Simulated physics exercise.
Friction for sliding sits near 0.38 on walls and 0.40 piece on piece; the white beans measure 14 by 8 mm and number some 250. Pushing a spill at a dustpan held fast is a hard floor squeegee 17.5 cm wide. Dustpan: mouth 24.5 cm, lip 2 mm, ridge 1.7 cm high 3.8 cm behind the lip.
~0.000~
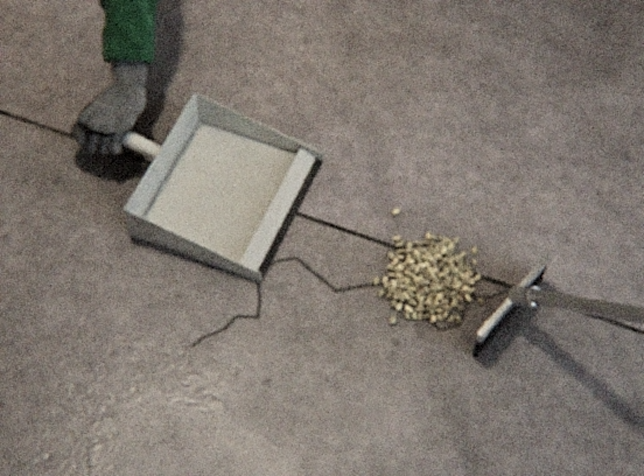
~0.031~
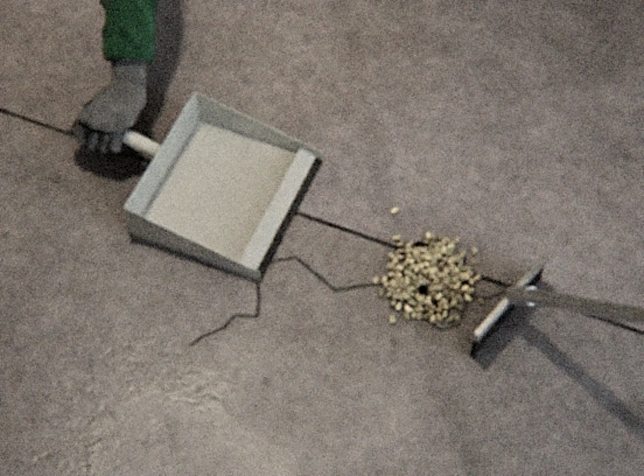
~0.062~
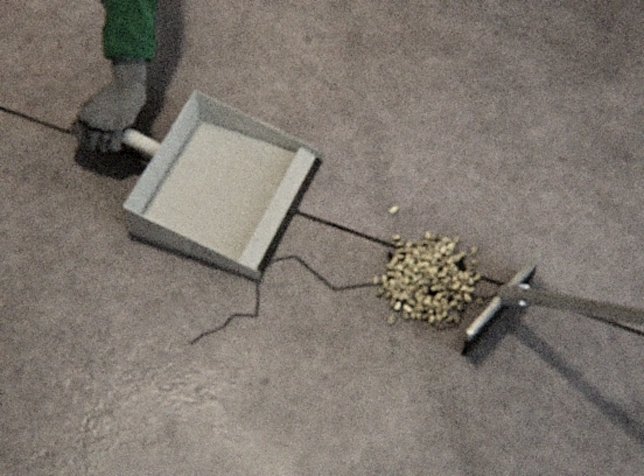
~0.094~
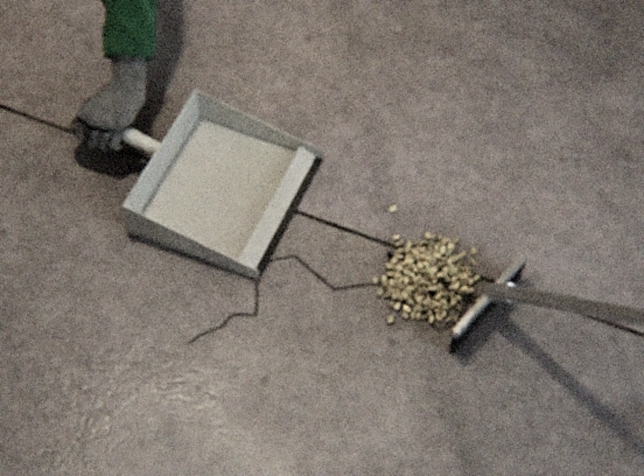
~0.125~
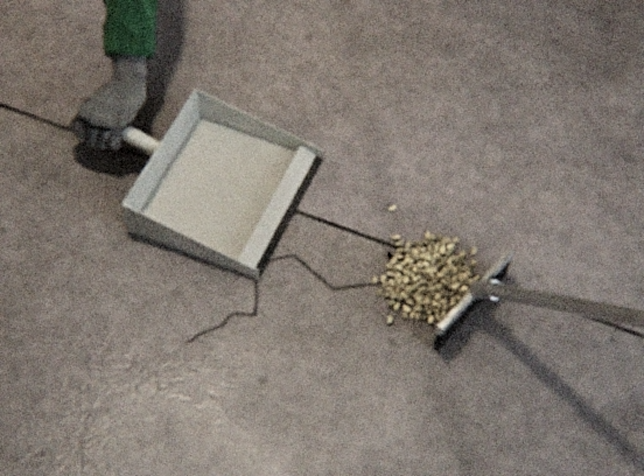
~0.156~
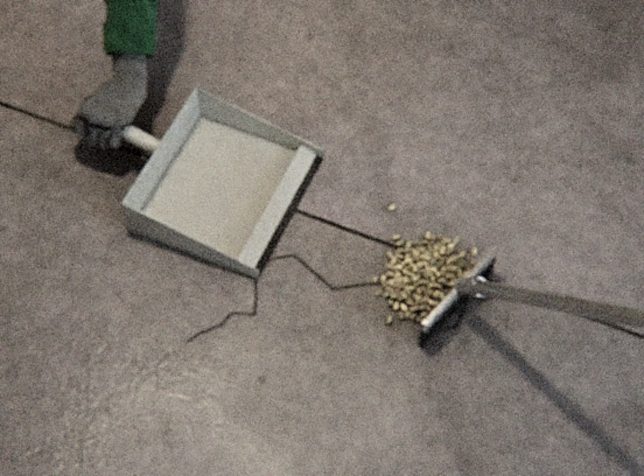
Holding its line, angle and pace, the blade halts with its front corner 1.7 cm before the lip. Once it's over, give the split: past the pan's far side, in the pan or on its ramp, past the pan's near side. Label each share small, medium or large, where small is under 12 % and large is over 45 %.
Past the pan's far side: Small. In the pan or on its ramp: Small. Past the pan's near side: Small.
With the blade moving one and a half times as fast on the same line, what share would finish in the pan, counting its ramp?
Some 20 %.
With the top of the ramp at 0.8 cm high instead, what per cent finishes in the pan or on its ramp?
Then around 10 percent, ramp counted.
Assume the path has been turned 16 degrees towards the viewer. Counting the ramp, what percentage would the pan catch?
Pan plus ramp: Some 0 %.
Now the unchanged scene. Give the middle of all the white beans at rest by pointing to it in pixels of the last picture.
(314, 220).
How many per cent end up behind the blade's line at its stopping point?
Estimate: About 35 %.
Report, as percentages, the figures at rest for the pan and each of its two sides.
Far side 0, pan 5, near side 5.
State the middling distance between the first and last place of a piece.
About 18 cm.
Then, at 0.34 s, middle of the blade 16 cm from the lip; 0 % over the lip, far side 0 %, near side 0 %.
After 0.46 s, middle of the blade 8 cm from the lip; 0 % over the lip, far side 0 %, near side 5 %.
After 0.71 s, middle of the blade 4 cm from the lip; 5 % over the lip, far side 0 %, near side 5 %.
At rest (2.4 s), far side 0 %, pan 5 %, near side 5 %, in front of the lip or behind the blade 85 %.
